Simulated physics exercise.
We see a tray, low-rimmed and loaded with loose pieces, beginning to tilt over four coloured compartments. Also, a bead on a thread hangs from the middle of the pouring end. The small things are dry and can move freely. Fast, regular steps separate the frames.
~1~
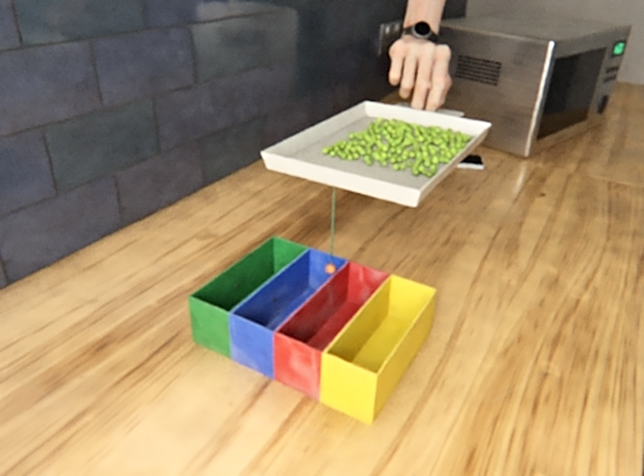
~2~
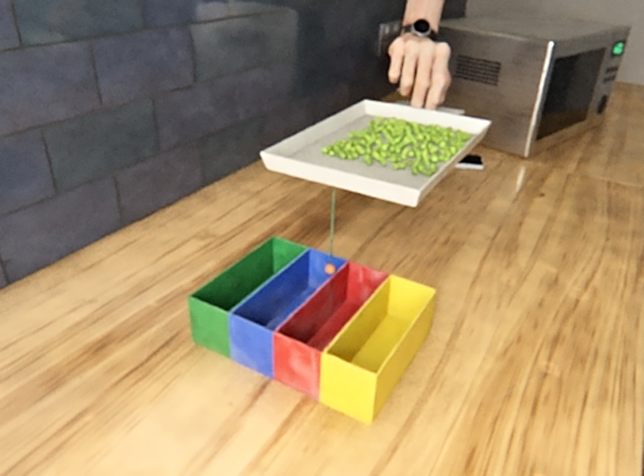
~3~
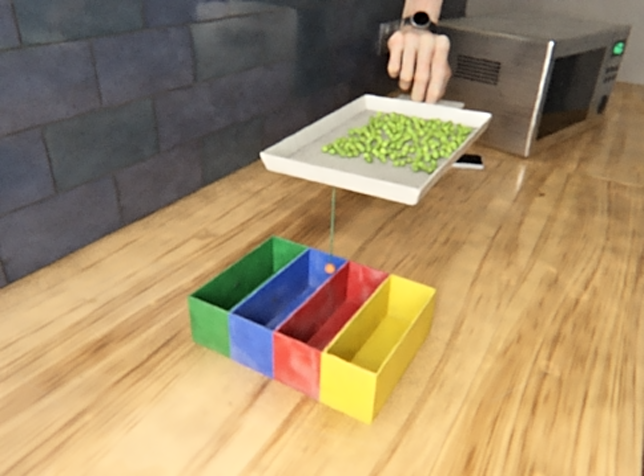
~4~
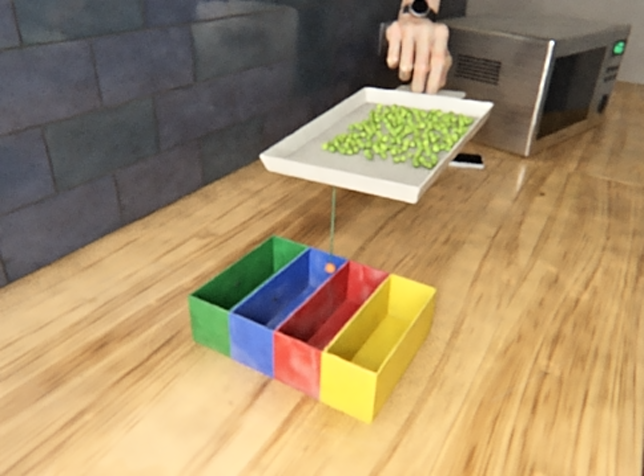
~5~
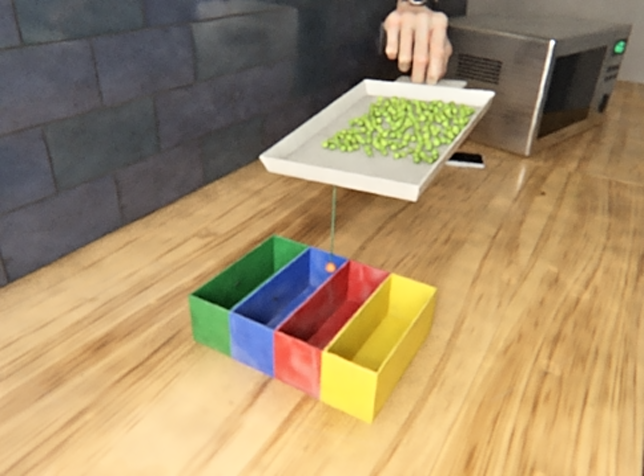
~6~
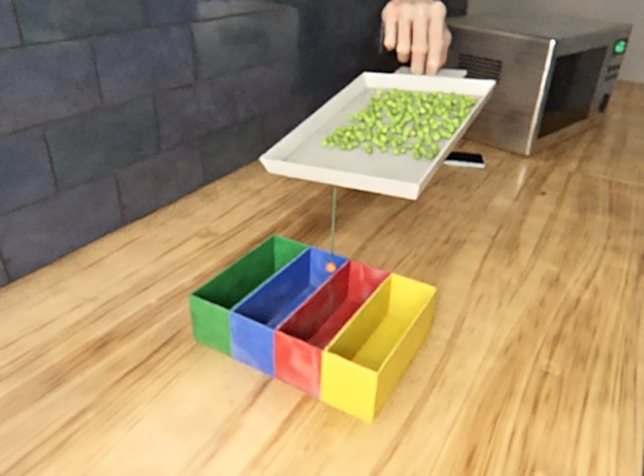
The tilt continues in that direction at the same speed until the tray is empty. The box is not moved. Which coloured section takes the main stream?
The green section takes it.
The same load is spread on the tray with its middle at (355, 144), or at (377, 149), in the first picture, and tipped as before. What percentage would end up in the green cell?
It comes to about 80 per cent the first time and about 70 per cent the second.
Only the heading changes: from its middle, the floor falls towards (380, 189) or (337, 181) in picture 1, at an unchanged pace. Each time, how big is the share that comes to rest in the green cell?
Around 0 percent for the first aim and around 20 percent for the second.
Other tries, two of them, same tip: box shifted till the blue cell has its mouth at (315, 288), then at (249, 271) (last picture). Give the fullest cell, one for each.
First place: Green; second place: The cell in blue.
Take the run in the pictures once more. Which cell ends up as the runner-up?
The one in second place is the cell in blue.
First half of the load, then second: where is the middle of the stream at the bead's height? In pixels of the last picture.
At about (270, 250), then at (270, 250).
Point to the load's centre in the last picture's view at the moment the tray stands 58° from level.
In the last view the centre sits at roughly (303, 163).
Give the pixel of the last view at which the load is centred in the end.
Once nothing moves, the middle sits near (258, 308).
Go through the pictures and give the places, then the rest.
The first frame shows corners of the pouring end at (268, 152) and (417, 188), level; middle of the load at (405, 144), dried peas; bead on its thread at (331, 269); green cell at (210, 323); blue cell at (252, 342); red cell at (298, 362); yellow cell at (348, 384).
The second frame shows corners of the pouring end at (267, 152) and (416, 188), level; middle of the load at (405, 143).
The third frame shows corners of the pouring end at (267, 153) and (416, 187), tipped barely, lowest at the left corner; middle of the load at (405, 138).
The fourth frame shows corners of the pouring end at (266, 154) and (416, 185), tipped a little, lowest at the left corner; middle of the load at (406, 132).
The fifth frame shows corners of the pouring end at (266, 155) and (415, 183), tipped a little, lowest at the left corner; middle of the load at (406, 126).
The sixth frame shows corners of the pouring end at (266, 157) and (415, 182), tipped a little, lowest at the left corner; middle of the load at (406, 120); green cell at (211, 322); blue cell at (253, 340); red cell at (298, 360); yellow cell at (348, 383).
Soon, tray tipped steeply; nearly all on the tray; a stray few in the blue cell; a stray few in the green cell; a stray few falling or outside the box.
A while on, tray tipped right over; about a third on the tray; about a third in the green cell; a small part in the blue cell; about a quarter falling or outside the box.
Towards the end, tray tipped past a quarter turn; most in the green cell; about a quarter in the blue cell; a stray few in the red cell; a stray few falling or outside the box.
Finally, tray tipped past a quarter turn; most in the green cell; about a quarter in the blue cell; a stray few in the red cell; none in the yellow cell; a stray few outside the box.
